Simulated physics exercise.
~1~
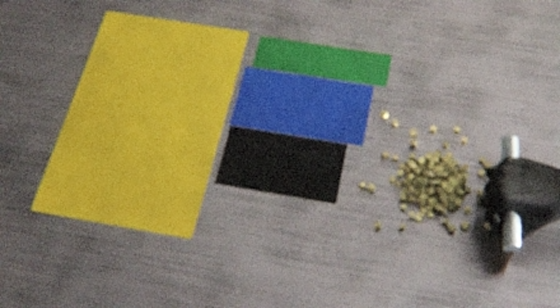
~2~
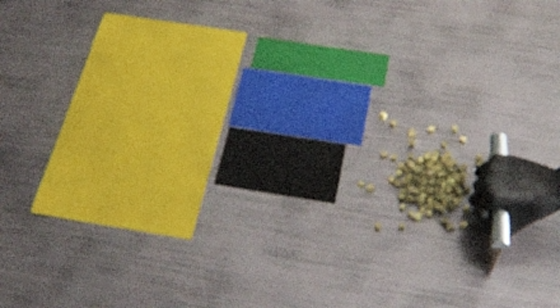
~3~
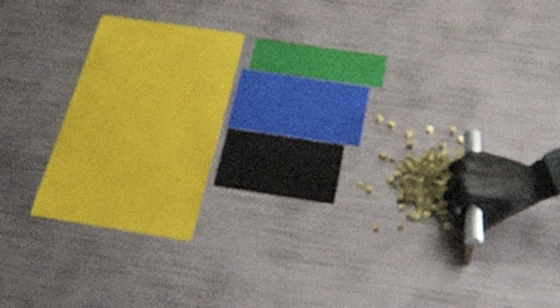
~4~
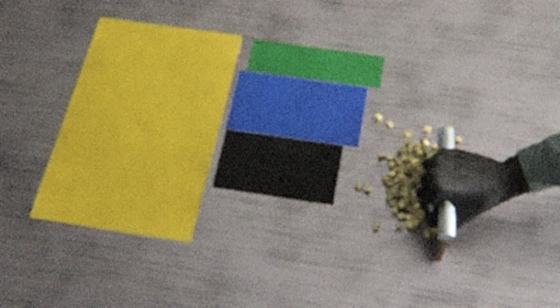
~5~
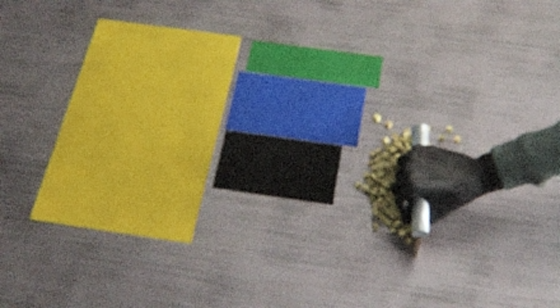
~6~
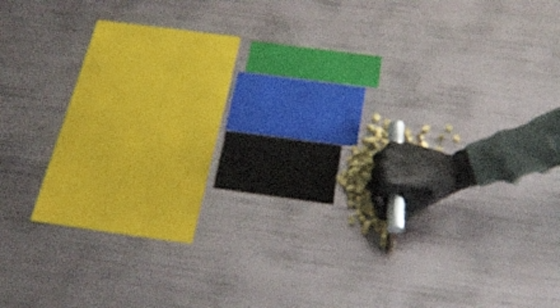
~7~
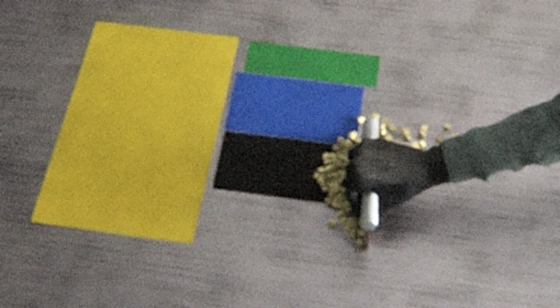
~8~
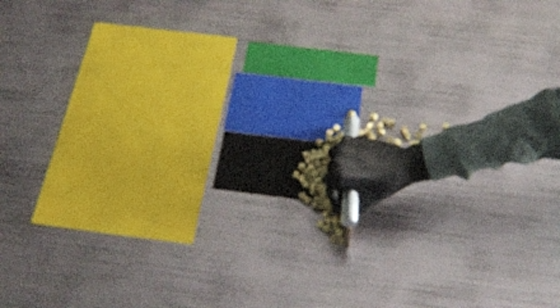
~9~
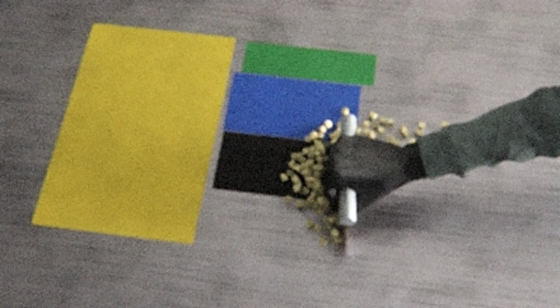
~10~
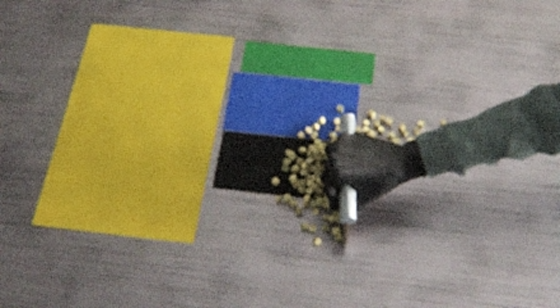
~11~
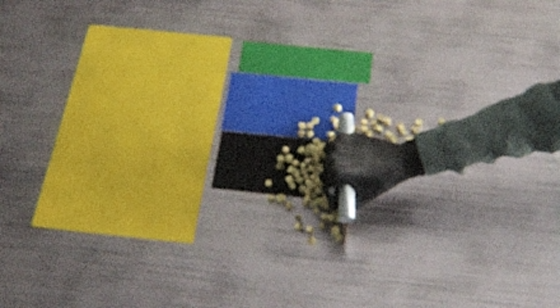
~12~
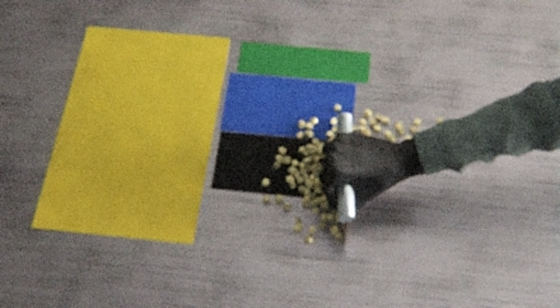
A dark-gloved hand in a grey-green sleeve grips a pale upright scraper at the right of a grey, streaked surface, seen from above at a slant. Ahead of it lies a loose heap of small yellowish potato cubes, with a large yellow mat at the left and green, blue and black mats stacked beside it. The hand pushes the scraper left into the heap, bunching the cubes and driving them onto the black mat. It then halts, and a few cubes roll a little farther. About half end on the black mat, a few on the blue, and the rest on bare surface, while green and yellow stay clear.
